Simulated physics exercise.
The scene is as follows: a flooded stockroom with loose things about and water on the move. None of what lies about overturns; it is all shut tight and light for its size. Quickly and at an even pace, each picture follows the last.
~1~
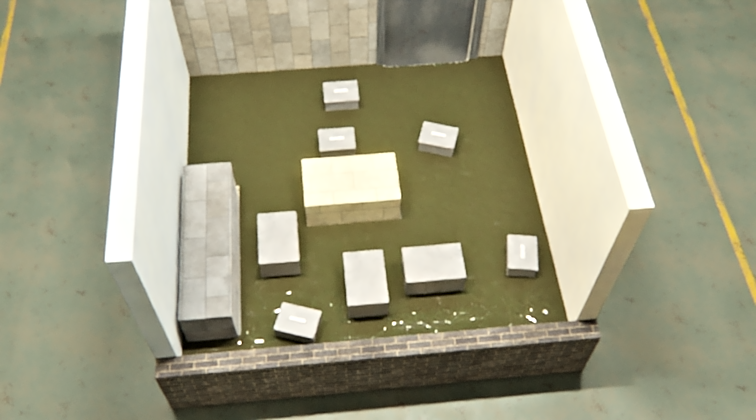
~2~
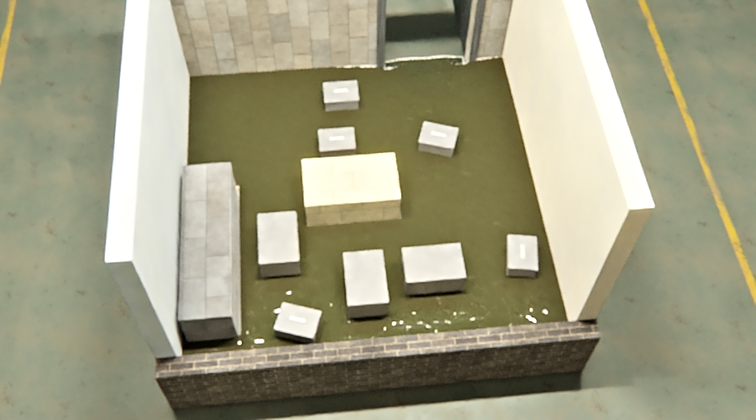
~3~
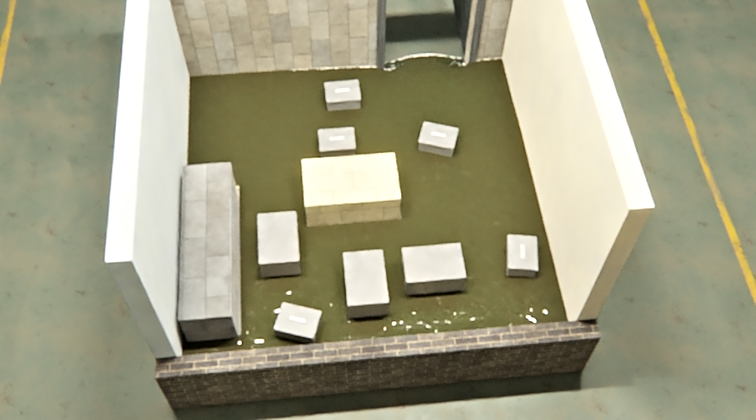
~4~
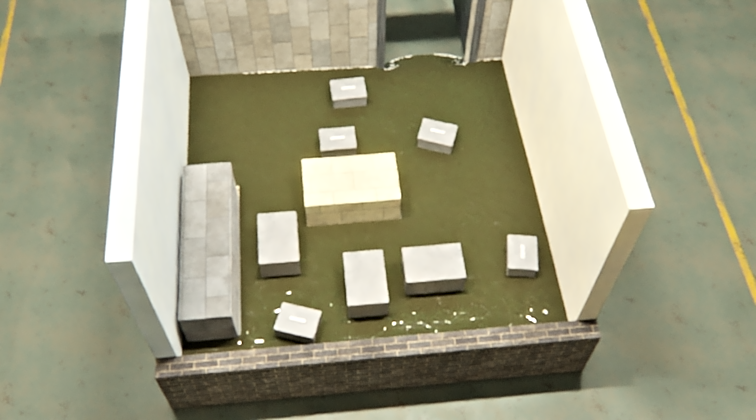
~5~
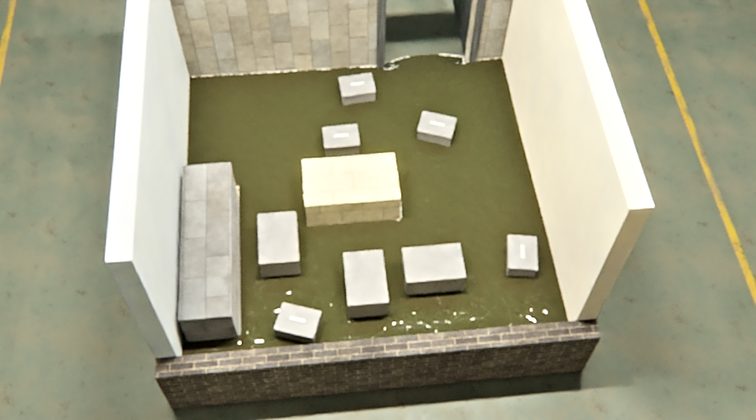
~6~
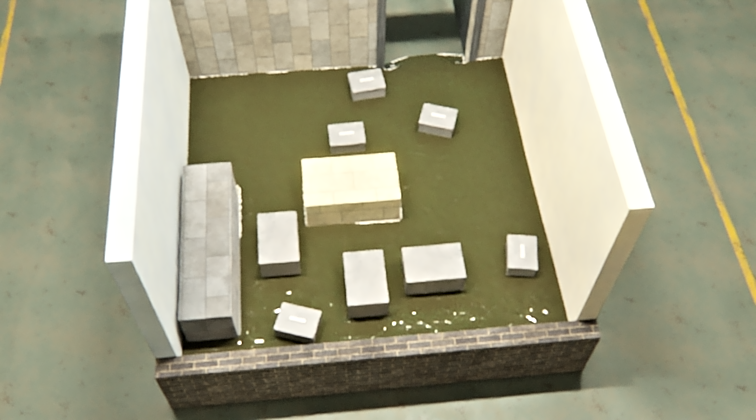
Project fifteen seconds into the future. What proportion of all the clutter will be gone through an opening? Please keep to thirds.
The fraction ends up in the one-to-two-thirds band.
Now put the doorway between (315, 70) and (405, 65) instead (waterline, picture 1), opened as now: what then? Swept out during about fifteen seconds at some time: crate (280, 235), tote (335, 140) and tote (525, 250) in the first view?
In the order given: Flushed out, flushed out, retained.
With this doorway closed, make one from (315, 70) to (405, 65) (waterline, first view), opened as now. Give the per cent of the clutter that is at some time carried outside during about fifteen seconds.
Some 50 per cent.
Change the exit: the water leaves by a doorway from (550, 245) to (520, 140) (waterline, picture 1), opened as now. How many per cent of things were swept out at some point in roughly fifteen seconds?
It works out at some 80 per cent of the things.
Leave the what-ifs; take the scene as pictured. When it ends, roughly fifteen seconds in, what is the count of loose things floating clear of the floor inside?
Result - 5.
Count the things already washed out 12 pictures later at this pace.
The count is 2.
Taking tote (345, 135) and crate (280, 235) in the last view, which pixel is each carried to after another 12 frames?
They end up close to (407, 80) and close to (276, 196).
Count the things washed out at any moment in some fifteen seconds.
The figure is 3.
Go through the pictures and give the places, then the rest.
A tote at (341, 91) floats; a tote at (439, 135) floats; 0 of 8 have shifted, in the first picture.
A tote at (341, 91), afloat; a tote at (439, 135) floats; 0 of 8 have shifted, in the second picture.
A tote at (343, 91), afloat; a tote at (439, 135), afloat; 0 of 8 have shifted, in the third picture.
A tote at (348, 88) floats, close to its start; a tote at (438, 132) floats, close to its start; 2 of 8 have shifted, in the fourth picture.
A tote at (357, 84) floats, close to its start; a tote at (437, 124), afloat, close to its start; 3 of 8 have shifted, in the fifth picture.
A tote at (367, 80) floats, a stride from its start; a tote at (438, 116), afloat, a stride from its start; 3 of 8 have shifted, in the sixth picture.
A moment on, 0 of 8 are out; 8 afloat.
Next, 2 of 8 are out; 6 afloat.
Later, 3 of 8 are out; 5 afloat.
In the end, 3 of 8 are out; 5 afloat.
